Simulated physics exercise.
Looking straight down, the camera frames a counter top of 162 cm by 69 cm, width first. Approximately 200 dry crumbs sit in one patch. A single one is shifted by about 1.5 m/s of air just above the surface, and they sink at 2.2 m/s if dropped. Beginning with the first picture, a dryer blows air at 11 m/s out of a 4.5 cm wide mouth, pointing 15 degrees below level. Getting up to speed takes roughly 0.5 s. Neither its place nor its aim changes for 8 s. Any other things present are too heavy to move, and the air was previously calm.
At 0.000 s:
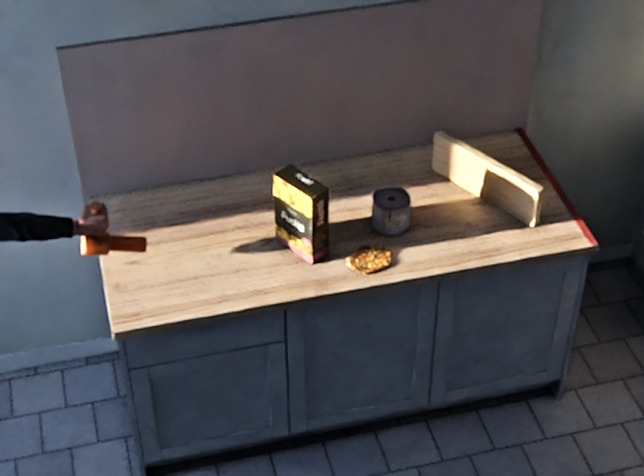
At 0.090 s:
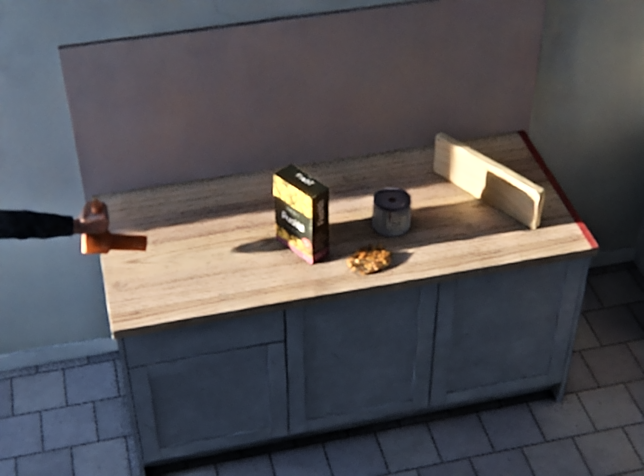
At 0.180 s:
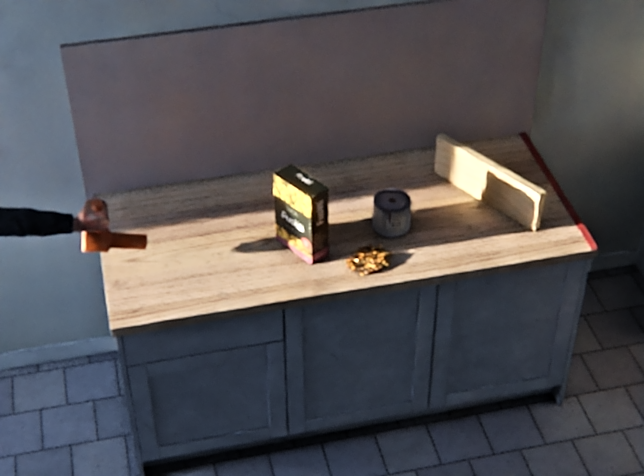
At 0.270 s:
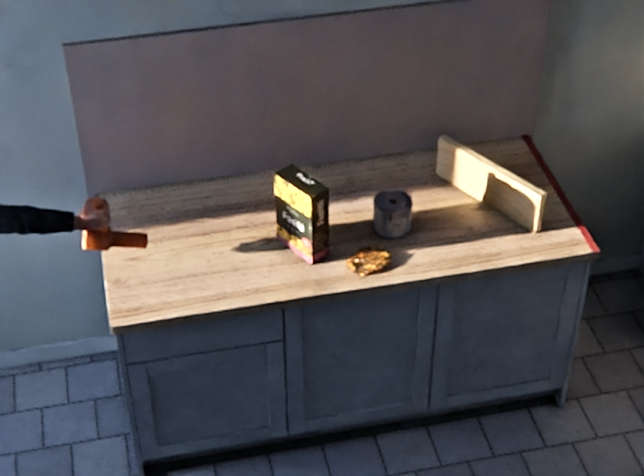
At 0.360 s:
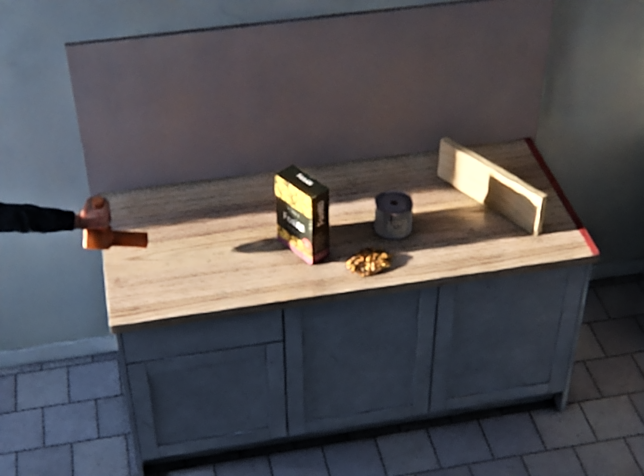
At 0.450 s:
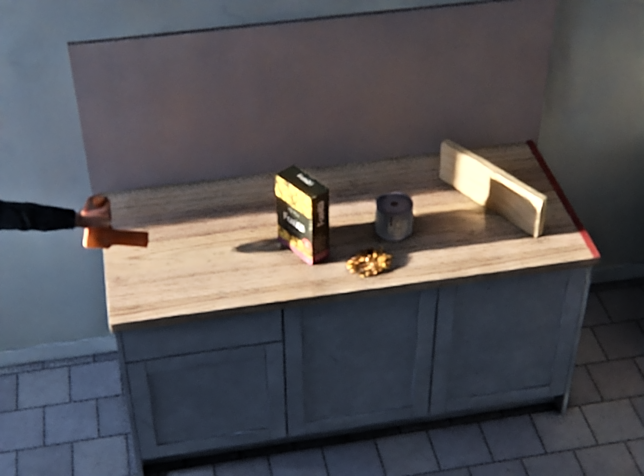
A hand holding an orange dryer at the left edge of a wooden counter, the crumbs, carton and tin all staying still.
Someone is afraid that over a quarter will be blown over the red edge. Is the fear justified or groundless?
The fear is groundless.
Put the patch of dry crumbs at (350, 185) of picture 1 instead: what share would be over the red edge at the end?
I'd expect around 80 percent of them to end up there.
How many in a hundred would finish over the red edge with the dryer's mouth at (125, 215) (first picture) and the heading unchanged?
0 per cent.
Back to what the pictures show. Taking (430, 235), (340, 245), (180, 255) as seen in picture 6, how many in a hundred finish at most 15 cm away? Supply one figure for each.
Roughly 0 %, 60 % and 0 %, in that order.
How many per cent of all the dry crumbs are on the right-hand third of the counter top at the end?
About 0 percent.
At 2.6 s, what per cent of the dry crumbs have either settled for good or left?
Estimated share: Close to 80 per cent.
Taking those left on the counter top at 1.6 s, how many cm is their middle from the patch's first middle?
The middle is some 0 cm from where it began.
After 1.6 s, 0 % are over the red edge; the middle of those still in play is near (372, 262); 77 % have settled or left.
After 2.6 s, 0 % are over the red edge; the middle of those still in play is near (372, 262); 79 % have settled or left.
After 4.4 s, 0 % are over the red edge; the middle of those still in play is near (372, 262); 82 % have settled or left.
After 8.0 s, at the end, 0 % are over the red edge; the middle of those still in play is near (372, 262).
